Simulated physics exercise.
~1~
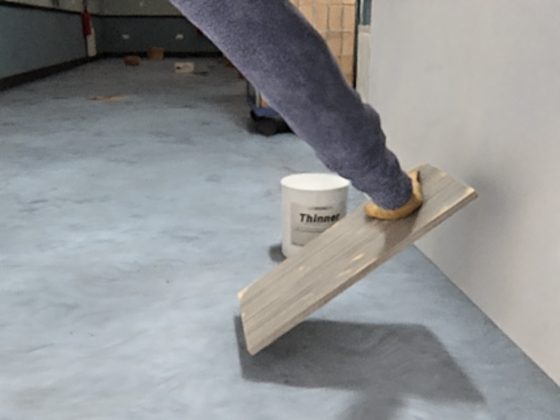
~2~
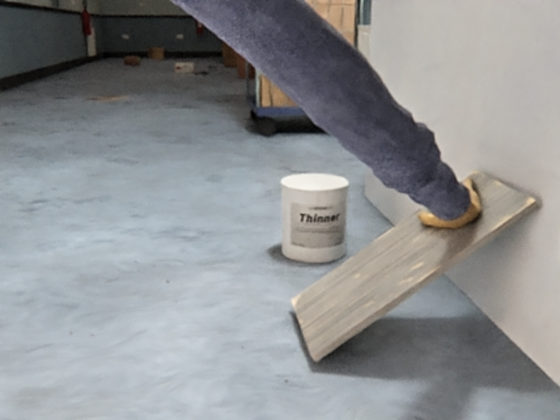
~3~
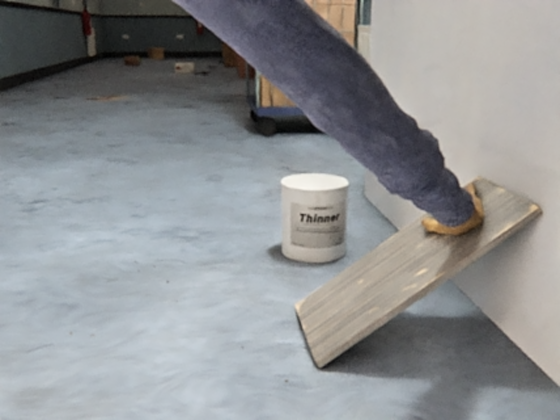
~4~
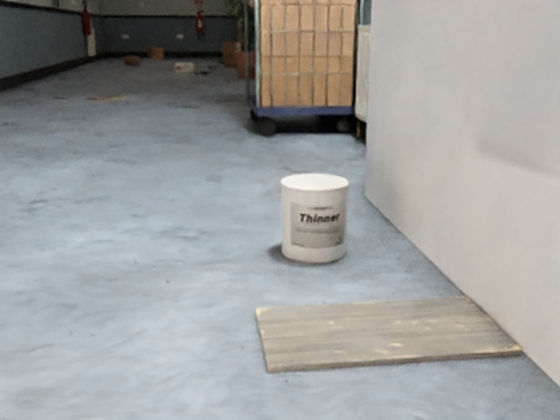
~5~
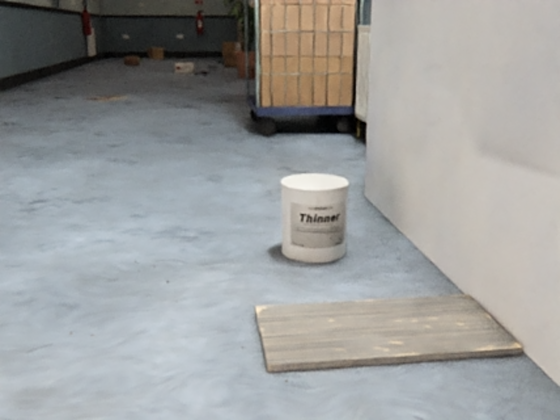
On a bluish-grey floor in a long storage room, a white pail labelled Thinner stands near a pale wall, with a loaded trolley behind it. An arm in a dark sleeve and a tan glove holds a grey board at a slant, its lower edge close to the floor. The hand moves the board to the right and leans its upper end on the wall, then shifts it slightly. Once the hand lets go and withdraws, the board slips out and drops. It ends up lying flat on the floor beside the wall, while the pail stays upright in its place.
